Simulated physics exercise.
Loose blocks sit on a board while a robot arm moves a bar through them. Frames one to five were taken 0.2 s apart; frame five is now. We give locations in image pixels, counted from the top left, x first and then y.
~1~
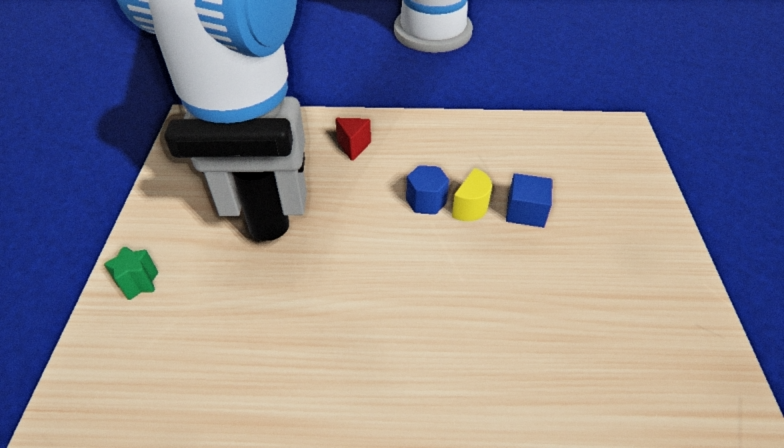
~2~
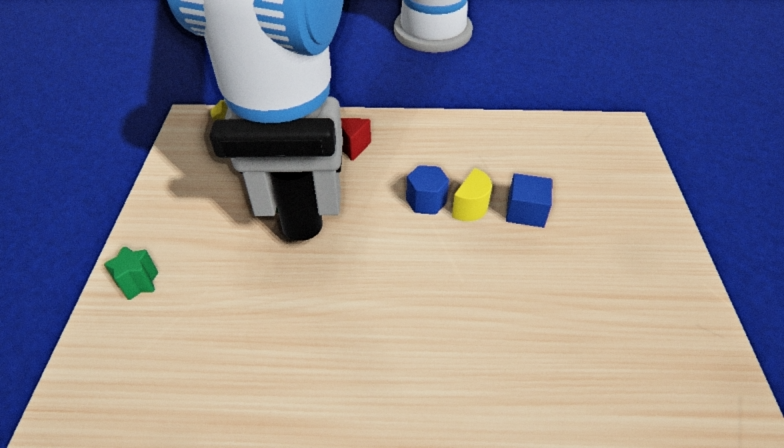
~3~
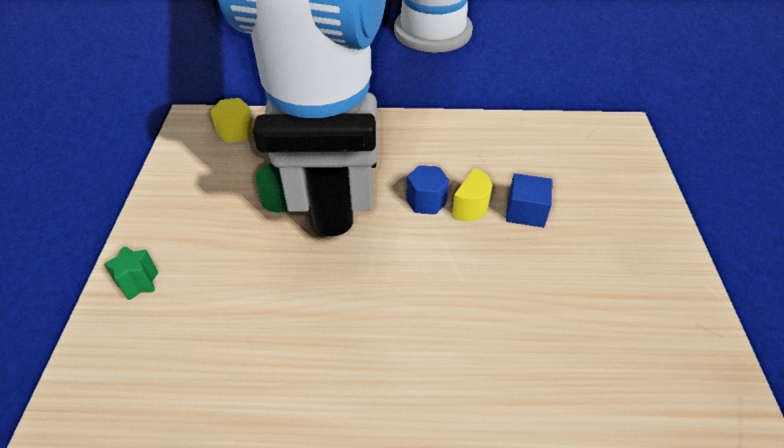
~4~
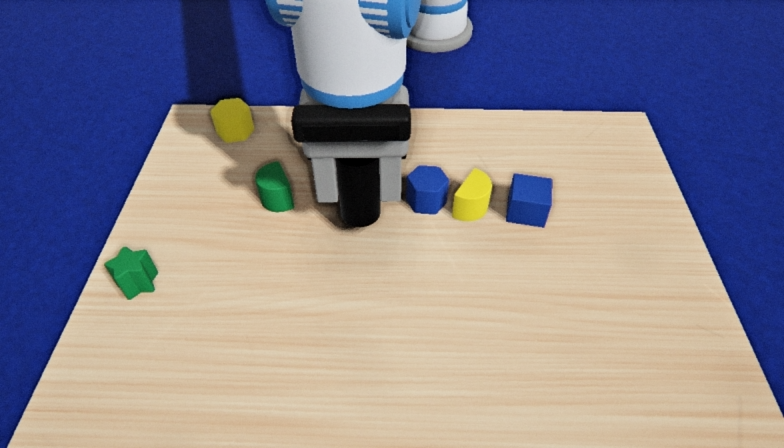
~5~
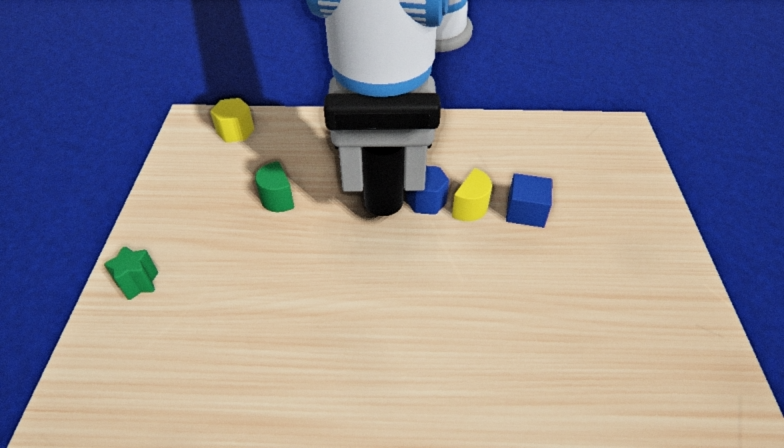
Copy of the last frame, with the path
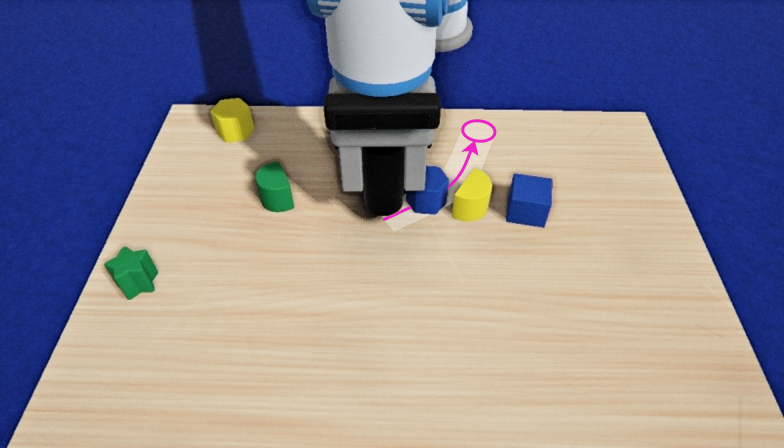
A robot arm moved its black bar steadily to the right across a wooden board, uncovering a yellow block and a green one, and came up beside the blue six-sided block, while the blocks stayed still.
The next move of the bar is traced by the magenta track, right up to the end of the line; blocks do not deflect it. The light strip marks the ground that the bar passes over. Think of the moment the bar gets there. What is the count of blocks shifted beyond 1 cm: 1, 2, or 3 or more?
Going by the path, one block will move.
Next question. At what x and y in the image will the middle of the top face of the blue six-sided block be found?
About (509, 136).
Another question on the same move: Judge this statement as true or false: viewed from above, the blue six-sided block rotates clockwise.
True.
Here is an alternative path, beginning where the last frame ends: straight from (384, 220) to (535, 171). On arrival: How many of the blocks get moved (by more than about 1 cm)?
The count will be 2.
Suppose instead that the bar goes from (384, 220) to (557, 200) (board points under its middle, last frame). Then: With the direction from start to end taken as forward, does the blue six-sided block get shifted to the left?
Yes
The drawn path runs from (384, 220) via (434, 196) and (465, 164), ending at (479, 131).
The first path, step by step. One third of the way, bar at (436, 179); blue six-sided block at (467, 159); yellow D-shaped block at (479, 184), turned 15° clockwise.
Two thirds of the way, bar at (468, 147); blue six-sided block at (504, 138), turned 25° clockwise; yellow D-shaped block at (479, 184), turned 20° clockwise.
At the end, bar at (481, 114); blue six-sided block at (509, 136), turned 40° clockwise; yellow D-shaped block at (479, 184), turned 20° clockwise; blue four-sided block not moved.
